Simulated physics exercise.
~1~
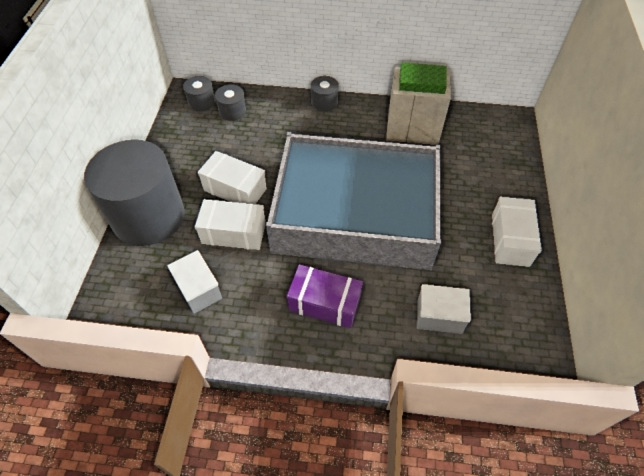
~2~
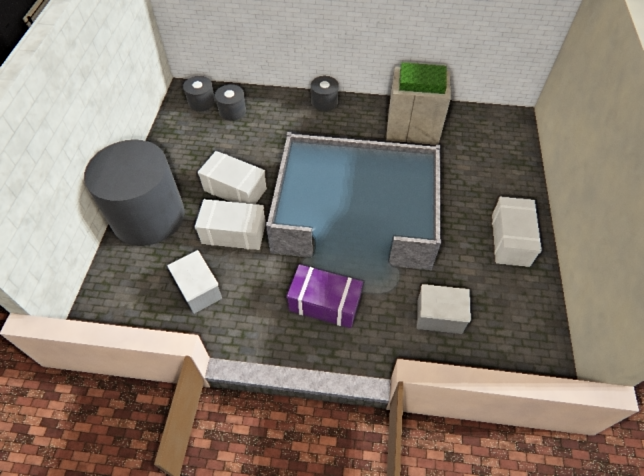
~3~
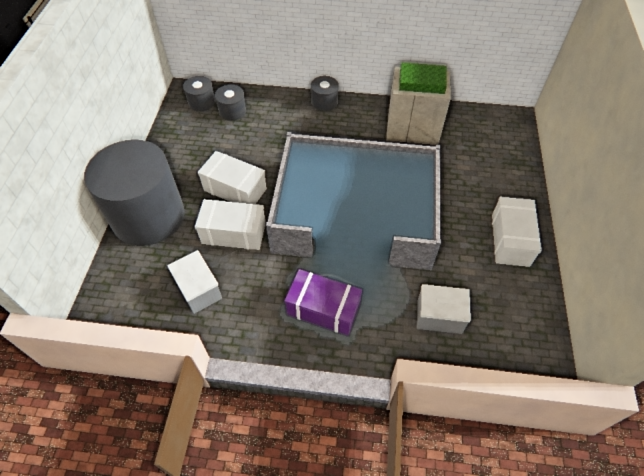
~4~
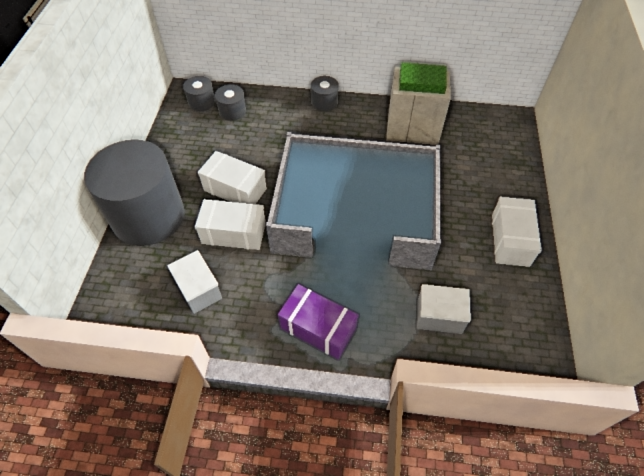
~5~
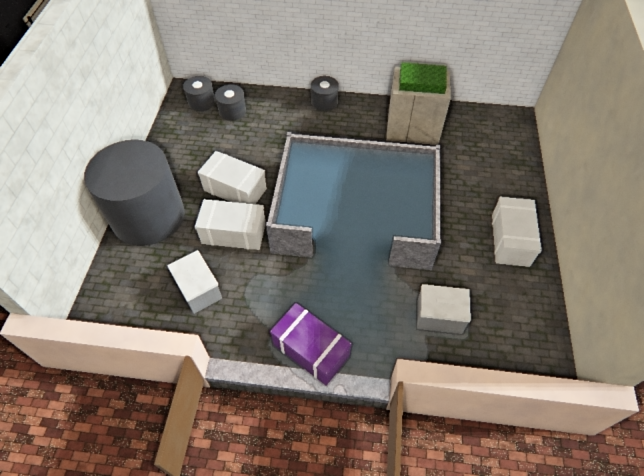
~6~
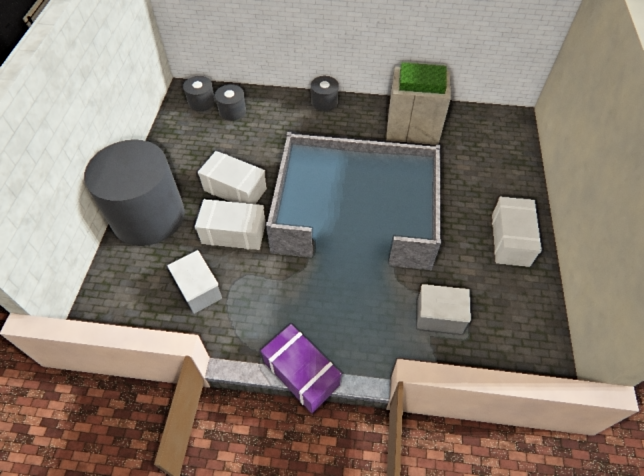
Water spreads from the opened tank, and the purple trunk slides, turning, to the front gap.
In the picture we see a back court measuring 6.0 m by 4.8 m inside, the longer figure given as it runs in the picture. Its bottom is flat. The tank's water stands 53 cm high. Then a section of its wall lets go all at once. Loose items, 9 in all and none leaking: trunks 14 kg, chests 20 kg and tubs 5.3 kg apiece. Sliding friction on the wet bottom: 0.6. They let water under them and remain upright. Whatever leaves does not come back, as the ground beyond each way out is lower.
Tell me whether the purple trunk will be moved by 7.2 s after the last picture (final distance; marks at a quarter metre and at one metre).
Expect it to be swept a long way.
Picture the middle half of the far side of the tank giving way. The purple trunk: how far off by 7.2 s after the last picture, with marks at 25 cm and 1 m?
Under that change, the purple trunk keeps its spot.
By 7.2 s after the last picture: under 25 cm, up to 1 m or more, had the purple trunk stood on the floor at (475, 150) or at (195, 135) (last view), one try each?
In that order: It barely shifts; it barely shifts.
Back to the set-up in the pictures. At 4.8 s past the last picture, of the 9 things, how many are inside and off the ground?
Count: 0.
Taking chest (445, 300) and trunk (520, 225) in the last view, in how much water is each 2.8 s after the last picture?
3 and 3 cm.
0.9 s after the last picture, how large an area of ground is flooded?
Somewhere about 8.5 m2, give or take.
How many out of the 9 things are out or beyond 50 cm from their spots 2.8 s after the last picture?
I get 1.
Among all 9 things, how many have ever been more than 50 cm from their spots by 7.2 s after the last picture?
The tally stands at 1.
Then, 0.9 s after the last picture the purple trunk has gone out; 1 of 9 are out; 0 afloat.
Then, 2.8 s after the last picture the purple trunk has gone out; 1 of 9 are out; 0 afloat.
Then, 4.8 s after the last picture the purple trunk has gone out; 1 of 9 are out; 0 afloat.
Then, 7.2 s after the last picture the purple trunk has gone out; 1 of 9 are out; 0 afloat.
